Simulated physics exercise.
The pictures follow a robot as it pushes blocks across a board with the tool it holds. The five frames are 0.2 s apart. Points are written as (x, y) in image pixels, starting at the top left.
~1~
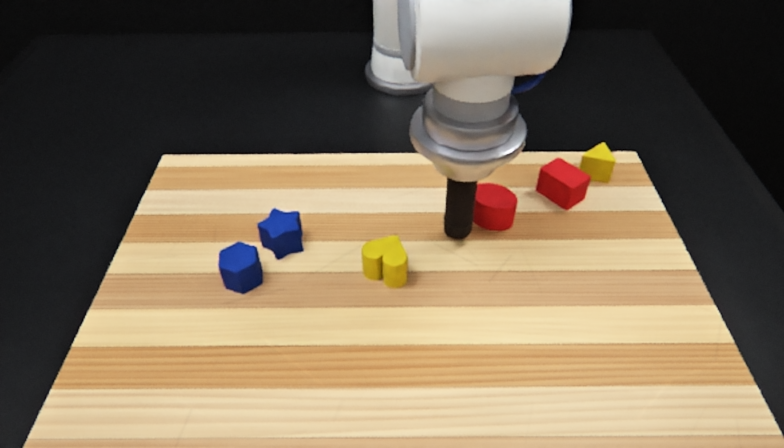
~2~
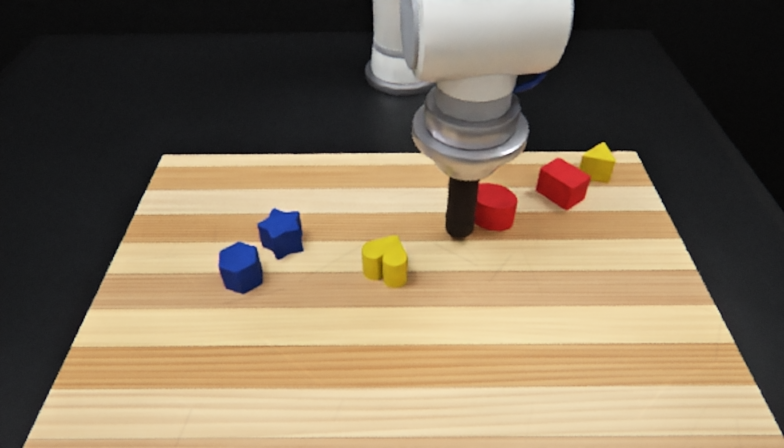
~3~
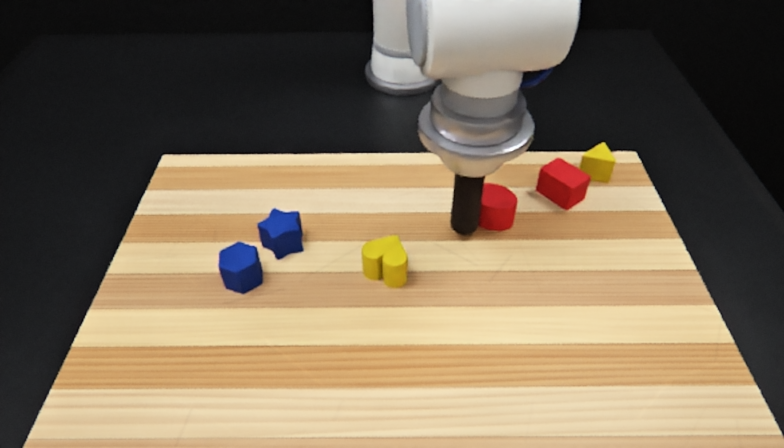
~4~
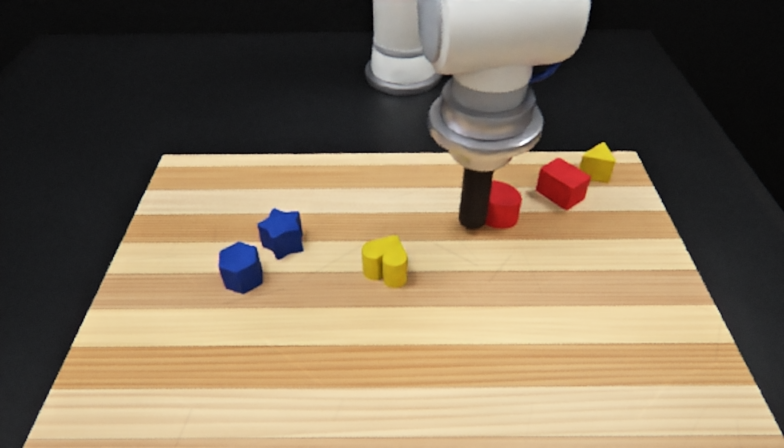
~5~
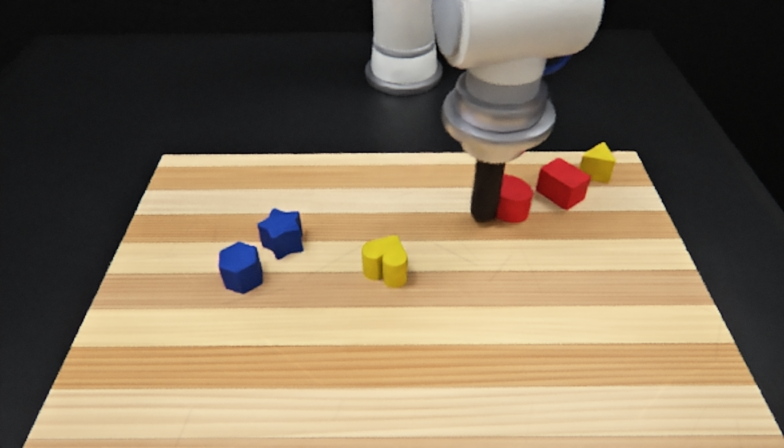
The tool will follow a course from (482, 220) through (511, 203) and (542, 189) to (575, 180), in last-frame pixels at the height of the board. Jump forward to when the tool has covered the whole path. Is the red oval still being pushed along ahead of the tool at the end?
I'd say yes.
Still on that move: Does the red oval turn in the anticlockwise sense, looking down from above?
I believe not.
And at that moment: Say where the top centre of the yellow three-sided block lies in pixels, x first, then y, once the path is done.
The middle of its upper face should be somewhere near (617, 142).
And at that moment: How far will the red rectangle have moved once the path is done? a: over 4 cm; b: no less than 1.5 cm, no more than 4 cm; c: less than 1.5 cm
Option a.
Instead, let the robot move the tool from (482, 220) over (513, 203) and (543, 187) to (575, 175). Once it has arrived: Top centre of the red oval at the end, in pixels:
When the path ends, it will be at (611, 154).
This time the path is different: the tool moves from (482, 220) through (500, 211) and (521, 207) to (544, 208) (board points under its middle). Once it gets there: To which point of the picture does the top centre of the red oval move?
Near (569, 172).
The first path, step by step. One third of the way, tool (512, 195); red oval (542, 173), turned 20° clockwise; red rectangle (574, 170), turned 20° clockwise.
Two thirds of the way, tool (544, 182); red oval (577, 164), turned 45° clockwise; red rectangle (611, 169), turned 40° clockwise; yellow three-sided block (608, 148).
At the end, tool (577, 173); red oval (612, 160), turned 65° clockwise; red rectangle (644, 172), turned 70° clockwise; yellow three-sided block (617, 142).
